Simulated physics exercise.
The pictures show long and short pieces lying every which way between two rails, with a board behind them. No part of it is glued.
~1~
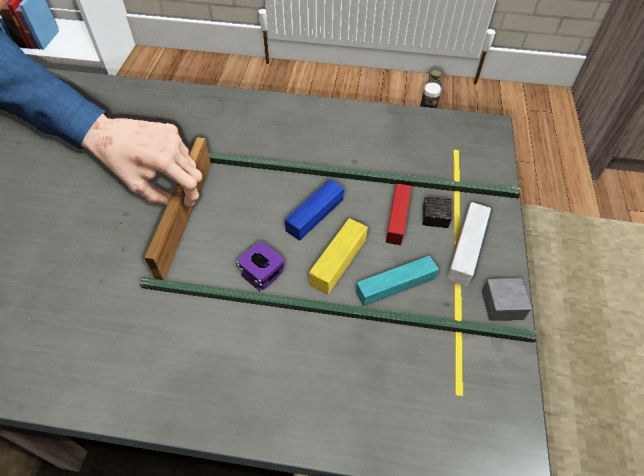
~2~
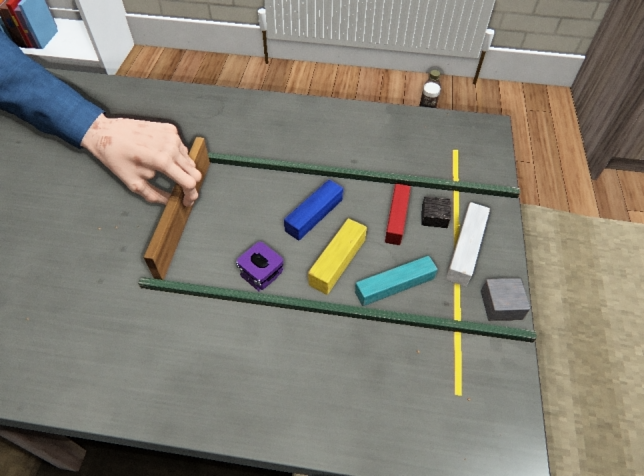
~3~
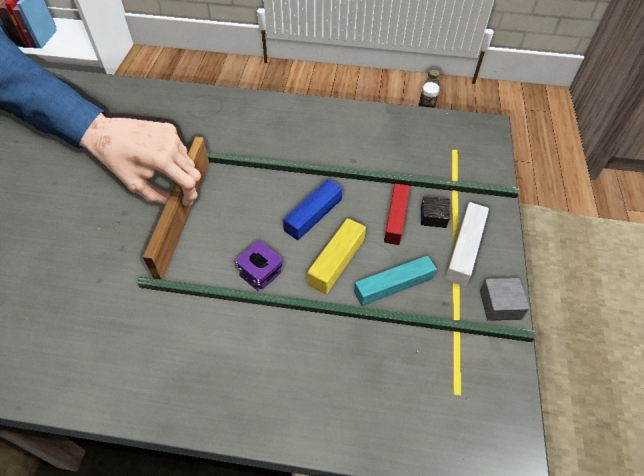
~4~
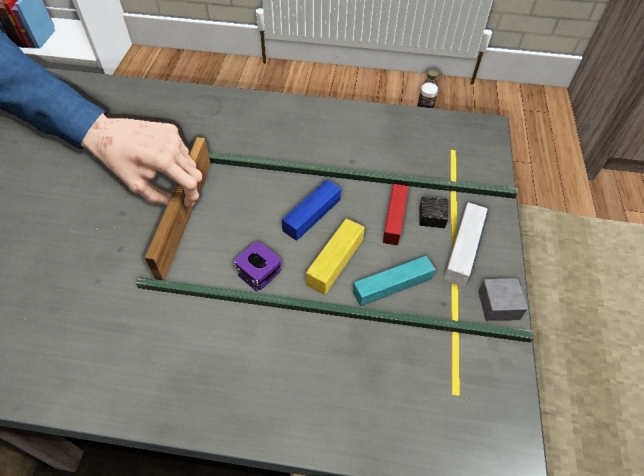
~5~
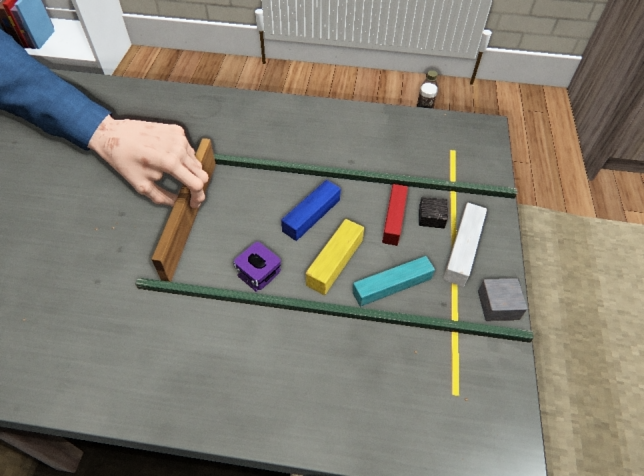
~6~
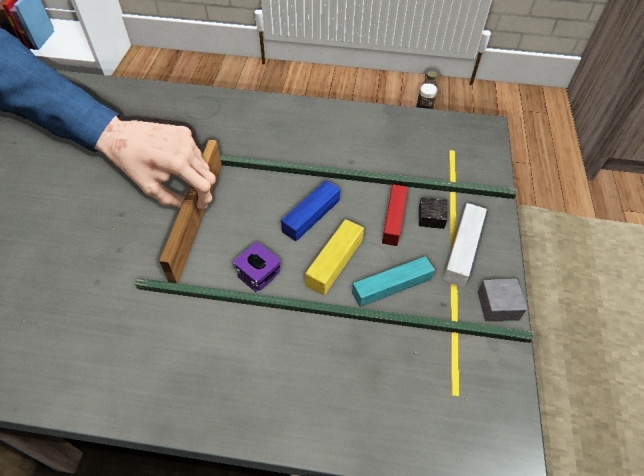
A hand holds a wooden board still, then slides it slightly right toward the scattered blocks.
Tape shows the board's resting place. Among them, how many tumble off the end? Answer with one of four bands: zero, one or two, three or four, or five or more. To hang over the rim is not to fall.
One or two.
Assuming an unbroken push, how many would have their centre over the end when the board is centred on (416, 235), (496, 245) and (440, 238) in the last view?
The counts: 0, 6 and 1.
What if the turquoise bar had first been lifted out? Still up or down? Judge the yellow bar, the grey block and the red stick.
Final state: Yellow bar in place, grey block off, red stick in place.
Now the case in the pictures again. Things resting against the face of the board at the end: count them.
At rest, 2 are in contact.
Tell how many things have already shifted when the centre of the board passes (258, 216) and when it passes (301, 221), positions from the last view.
At that stage 1; at the next, 3.
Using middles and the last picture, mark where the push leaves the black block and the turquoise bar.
In the last picture the black block sits at (504, 206) while the turquoise bar sits at (527, 291).
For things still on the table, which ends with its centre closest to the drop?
The turquoise bar is it.
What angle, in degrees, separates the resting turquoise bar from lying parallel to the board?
Angle: Roughly 10 degrees.
A little later, none off yet; grey block at rest near (501, 300); white bar at rest near (465, 244); black block at rest near (433, 213).
Next, none off yet; grey block at rest near (501, 300); white bar at rest near (467, 244); black block moving near (441, 210).
When it is over, the number that fall off is one or two; down, white bar and grey block.
